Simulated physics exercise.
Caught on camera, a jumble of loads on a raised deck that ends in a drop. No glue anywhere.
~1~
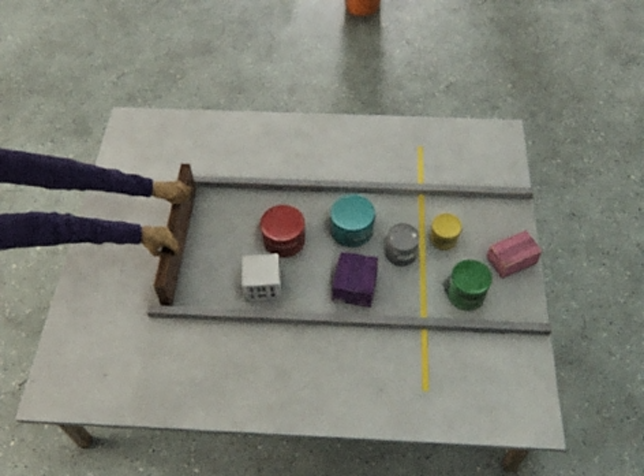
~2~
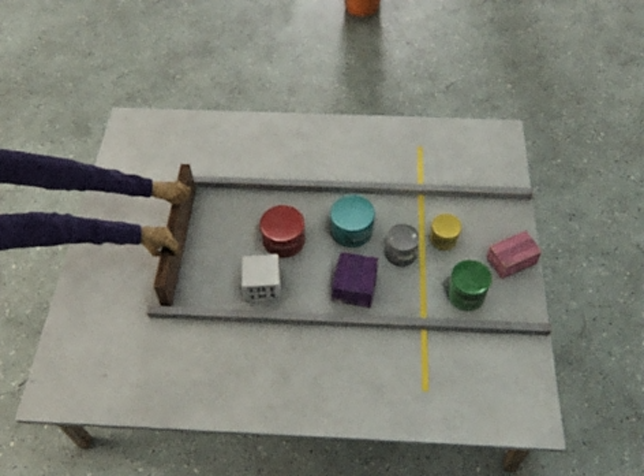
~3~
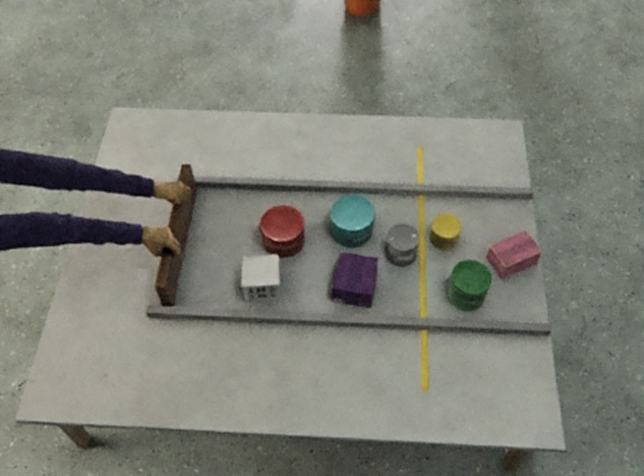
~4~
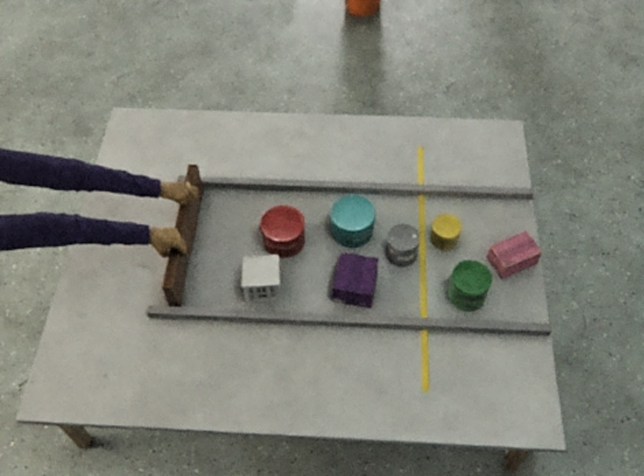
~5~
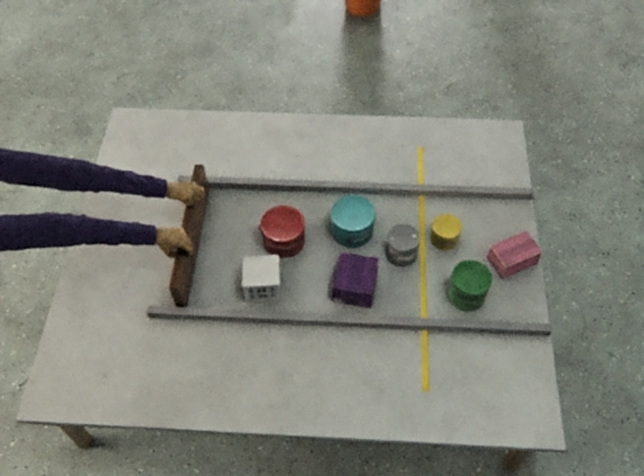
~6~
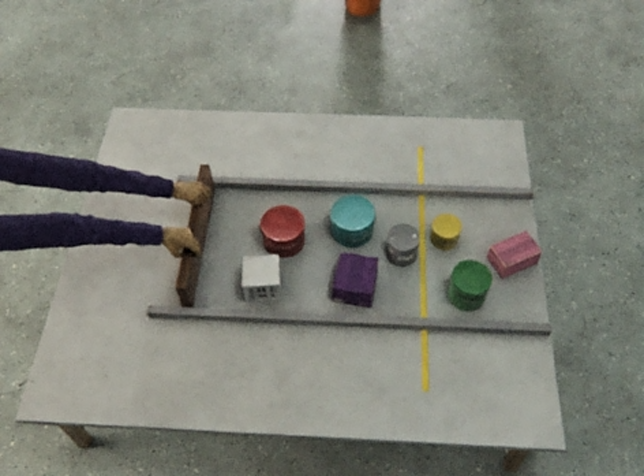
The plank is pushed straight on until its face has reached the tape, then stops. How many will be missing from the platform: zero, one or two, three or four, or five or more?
The number that fall off is zero.
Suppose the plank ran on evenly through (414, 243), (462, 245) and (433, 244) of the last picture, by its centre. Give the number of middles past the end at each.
In that order 0, 2 and 0.
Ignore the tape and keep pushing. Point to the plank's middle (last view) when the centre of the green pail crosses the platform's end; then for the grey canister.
About (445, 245), and (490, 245) for the other.
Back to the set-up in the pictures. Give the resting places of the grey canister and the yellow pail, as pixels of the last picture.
The grey canister at (479, 258), the yellow pail at (478, 231).
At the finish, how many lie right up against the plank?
3 of them.
A little later, none off yet; pink parcel at rest near (514, 255); green pail at rest near (469, 286); yellow pail at rest near (446, 232).
When it is over, the number that fall off is zero.
